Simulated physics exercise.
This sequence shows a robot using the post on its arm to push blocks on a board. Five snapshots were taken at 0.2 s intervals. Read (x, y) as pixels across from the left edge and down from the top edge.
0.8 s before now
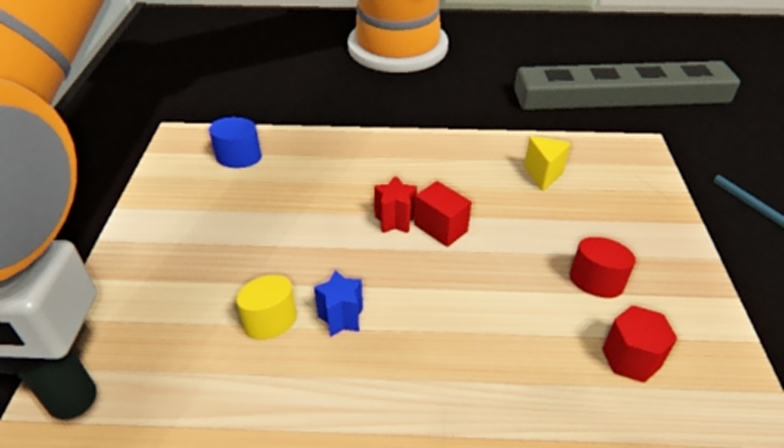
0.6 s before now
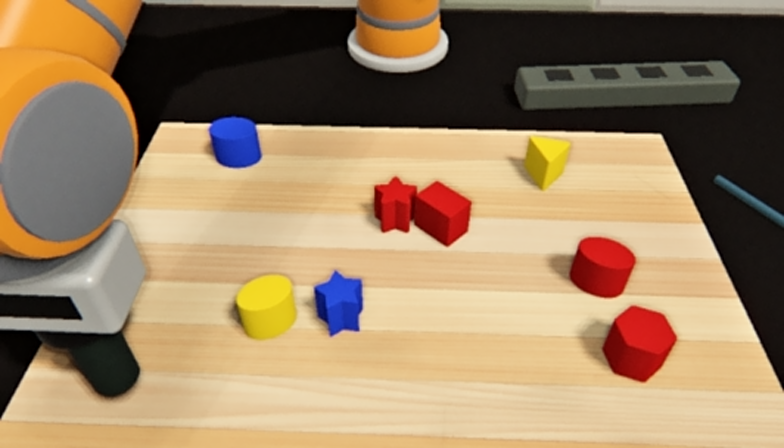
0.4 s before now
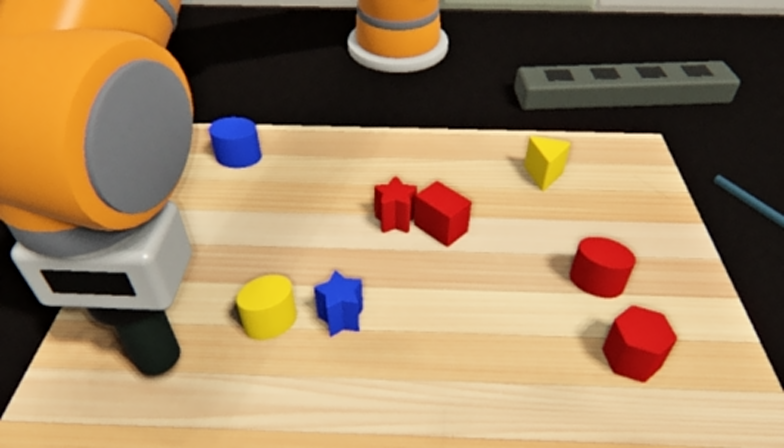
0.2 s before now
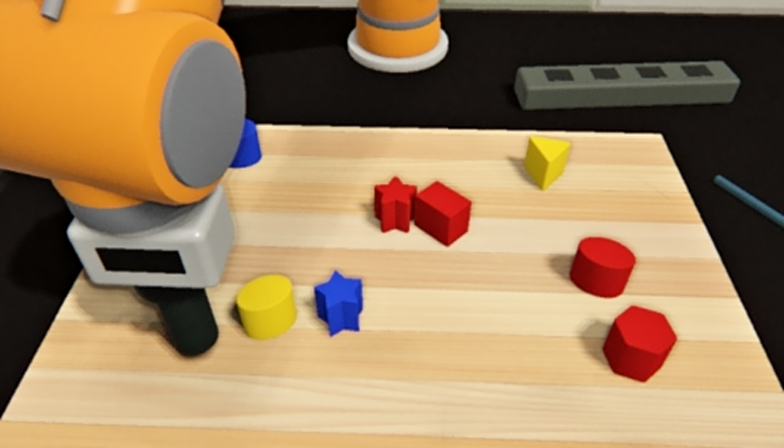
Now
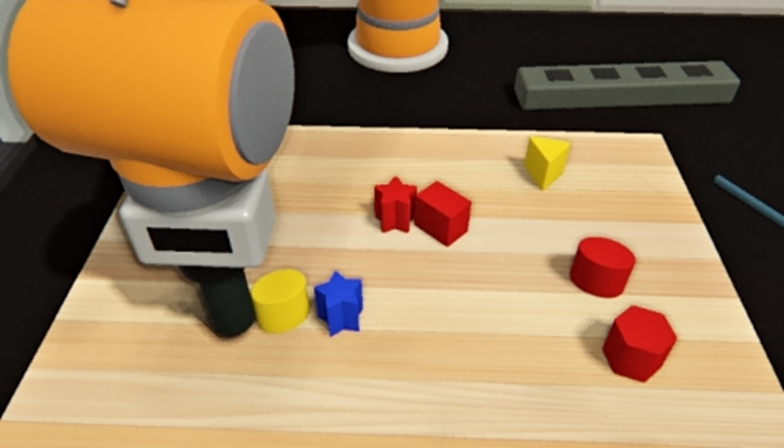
At the start, an orange robot arm with a dark post stands at the left edge of a wooden board scattered with red, blue and yellow blocks. The post moves right and slightly away across the board, then nudges the yellow block a little closer to the blue star.
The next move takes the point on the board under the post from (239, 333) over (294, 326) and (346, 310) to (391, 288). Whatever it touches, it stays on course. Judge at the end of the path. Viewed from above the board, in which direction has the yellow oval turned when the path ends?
It rotates counterclockwise.
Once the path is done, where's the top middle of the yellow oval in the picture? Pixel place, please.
By then it is at (371, 232).
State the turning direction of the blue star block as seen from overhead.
It twists with the clock when seen from above.
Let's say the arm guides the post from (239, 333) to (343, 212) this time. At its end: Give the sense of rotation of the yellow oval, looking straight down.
It ends up turned clockwise.
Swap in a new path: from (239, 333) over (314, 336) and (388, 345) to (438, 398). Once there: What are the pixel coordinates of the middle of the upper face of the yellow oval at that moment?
I predict (332, 271).
The first path, step by step. One third of the way, post at (292, 311); yellow oval at (324, 267), turned 40° anticlockwise; blue star block at (358, 286), turned 45° clockwise.
Two thirds of the way, post at (346, 295); yellow oval at (354, 247), turned 95° anticlockwise; blue star block at (383, 279), turned 105° clockwise.
At the end, post at (391, 273); yellow oval at (371, 232), turned 165° anticlockwise; blue star block at (423, 272), turned 135° clockwise; red star block unmoved.
